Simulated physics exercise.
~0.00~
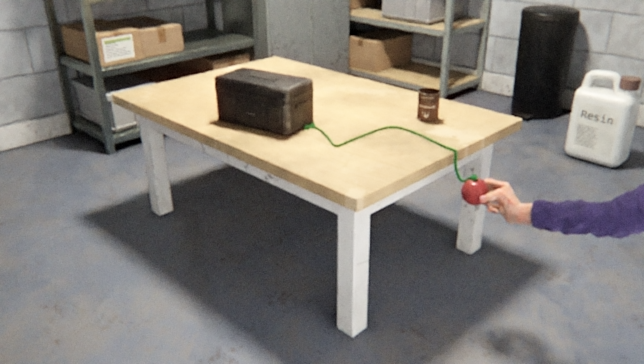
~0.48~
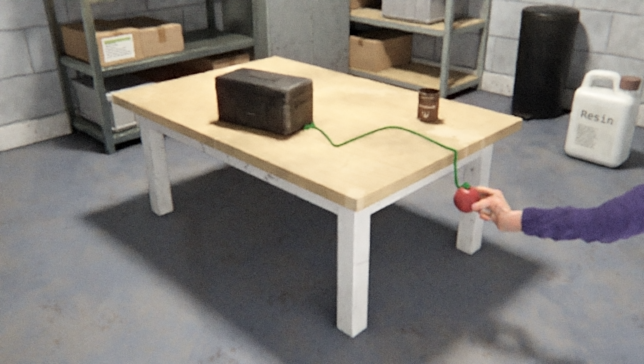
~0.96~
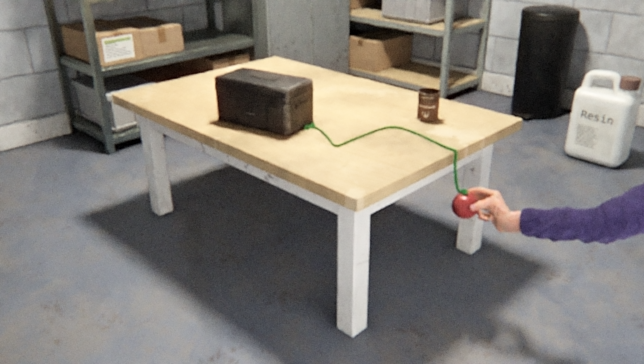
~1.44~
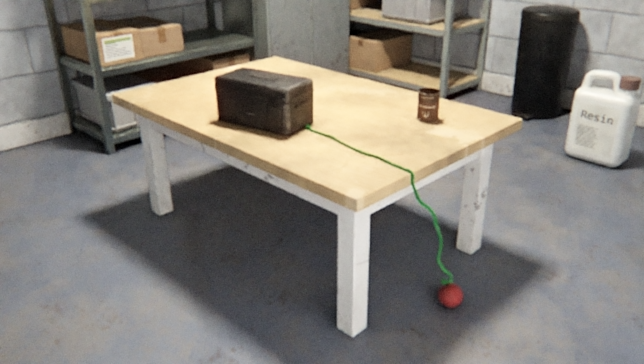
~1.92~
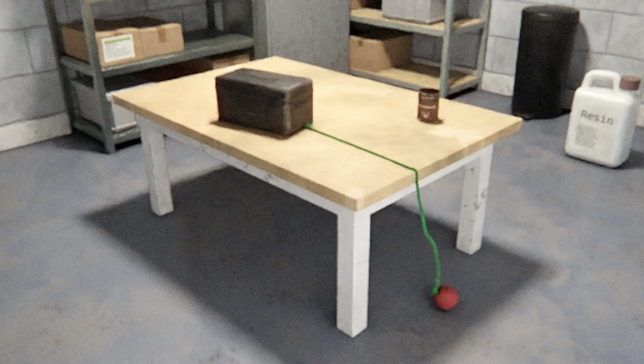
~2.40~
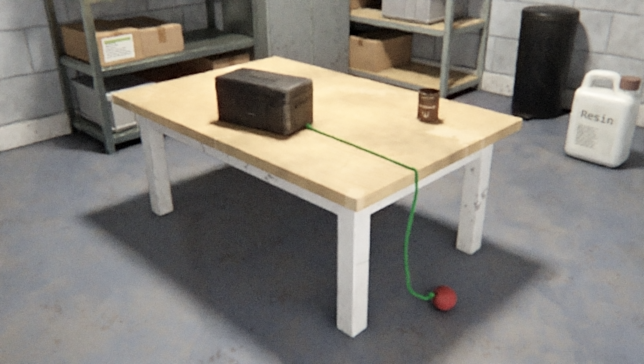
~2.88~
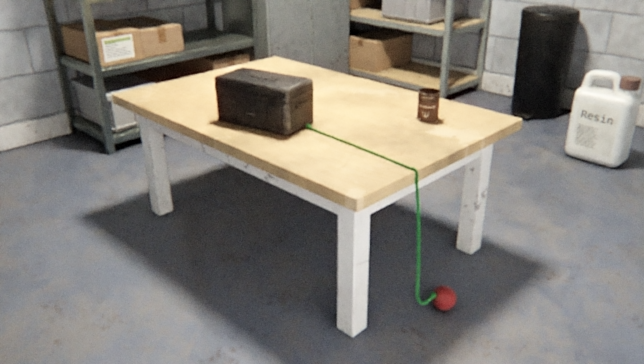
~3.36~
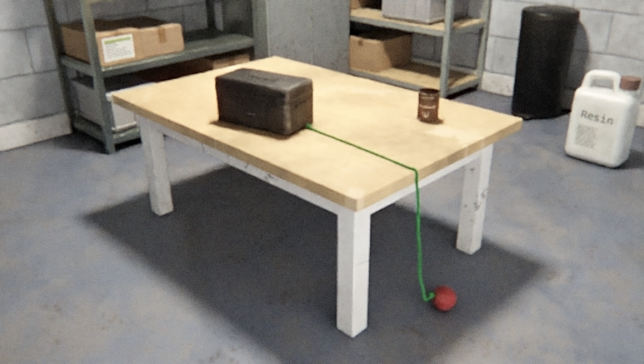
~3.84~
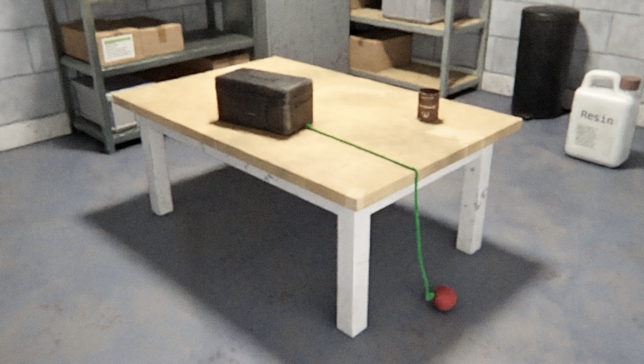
A hand releases a red apple on a green cord, and it drops to the floor.
